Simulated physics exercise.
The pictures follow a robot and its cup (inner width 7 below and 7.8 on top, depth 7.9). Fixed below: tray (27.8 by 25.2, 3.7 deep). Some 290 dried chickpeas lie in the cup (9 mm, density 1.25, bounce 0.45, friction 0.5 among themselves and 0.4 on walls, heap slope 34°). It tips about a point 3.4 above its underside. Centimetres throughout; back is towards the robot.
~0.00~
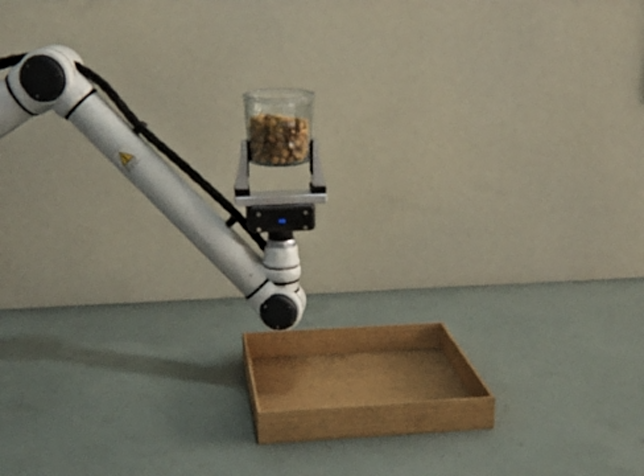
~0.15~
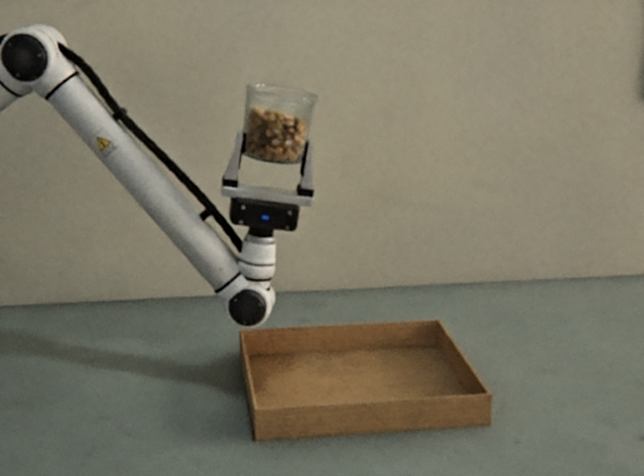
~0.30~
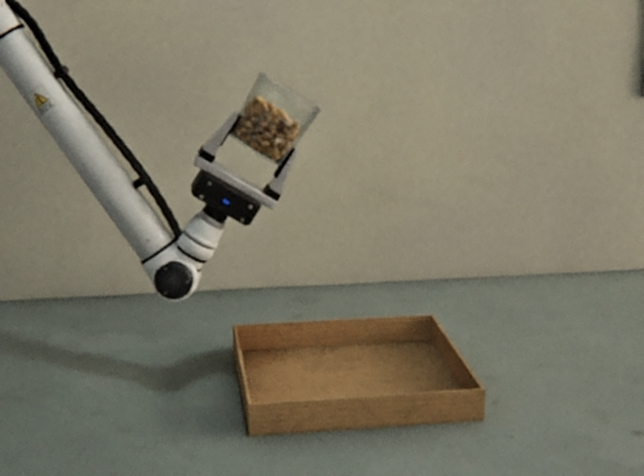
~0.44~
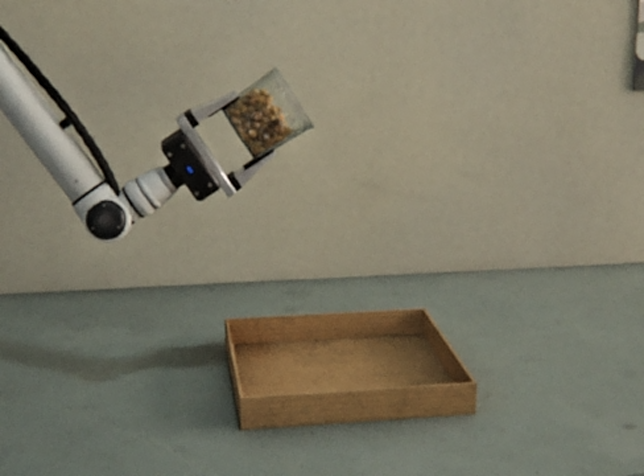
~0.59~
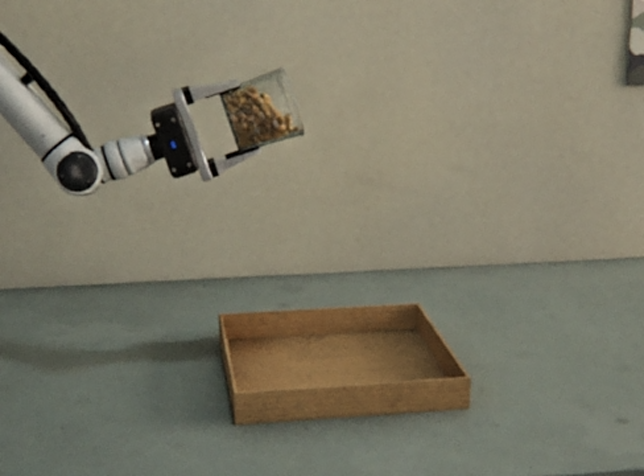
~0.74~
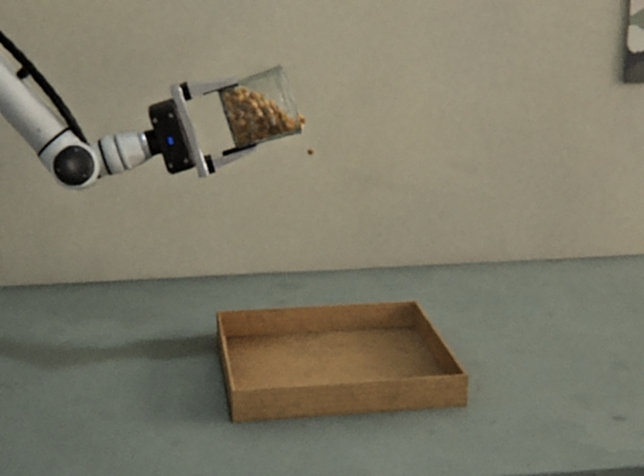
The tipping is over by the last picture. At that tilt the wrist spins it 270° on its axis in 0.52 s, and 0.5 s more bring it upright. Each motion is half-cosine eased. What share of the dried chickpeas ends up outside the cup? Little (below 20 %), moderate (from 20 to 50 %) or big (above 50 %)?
Share outside the cup: Little (below 20 %).
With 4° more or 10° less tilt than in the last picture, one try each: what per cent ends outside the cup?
Some 15 and 0 per cent.
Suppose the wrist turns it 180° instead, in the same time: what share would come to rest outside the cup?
It would be near 10 per cent.
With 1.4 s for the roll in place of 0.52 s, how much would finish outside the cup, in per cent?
In that case some 20 per cent.
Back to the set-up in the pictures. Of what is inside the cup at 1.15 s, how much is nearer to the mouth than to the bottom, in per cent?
About 35 per cent.
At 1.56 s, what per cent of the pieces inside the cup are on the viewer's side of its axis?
About 45 per cent.
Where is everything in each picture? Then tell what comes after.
The first frame shows the cup middle at (279, 128), upright; upper third of the load around (278, 124), from x 250 to 305, top at y 115; 286 in the cup.
The second frame shows the cup middle at (277, 125), tipped 9°; upper third of the load around (274, 121), from x 250 to 305, top at y 110.
The third frame shows the cup middle at (272, 121), tipped 33°; upper third of the load around (265, 115), from x 235 to 300, top at y 100.
The fourth frame shows the cup middle at (266, 116), tipped 58°; upper third of the load around (256, 106), from x 230 to 290, top at y 90.
The fifth frame shows the cup middle at (260, 112), tipped 73°; upper third of the load around (249, 102), from x 225 to 295, top at y 90.
The sixth frame shows the cup middle at (258, 110), tipped 74°; upper third of the load around (244, 104), from x 225 to 310, top at y 90; 285 in the cup, 1 in flight or on a rim.
After 1.15 s, tipped 74°, highest piece 37 above the table; 273 in the cup, 5 in the tray, 8 in flight or on a rim.
After 1.56 s, tipped 26°, highest piece 38 above the table; 258 in the cup, 26 in the tray, 2 in flight or on a rim.
After 1.96 s, upright, highest piece 38 above the table; 258 in the cup, 28 in the tray.
After 2.66 s, upright, highest piece 38 above the table; 258 in the cup, 28 in the tray.
In the end, 258 in the cup, 28 in the tray. That is 10 % outside the cup.
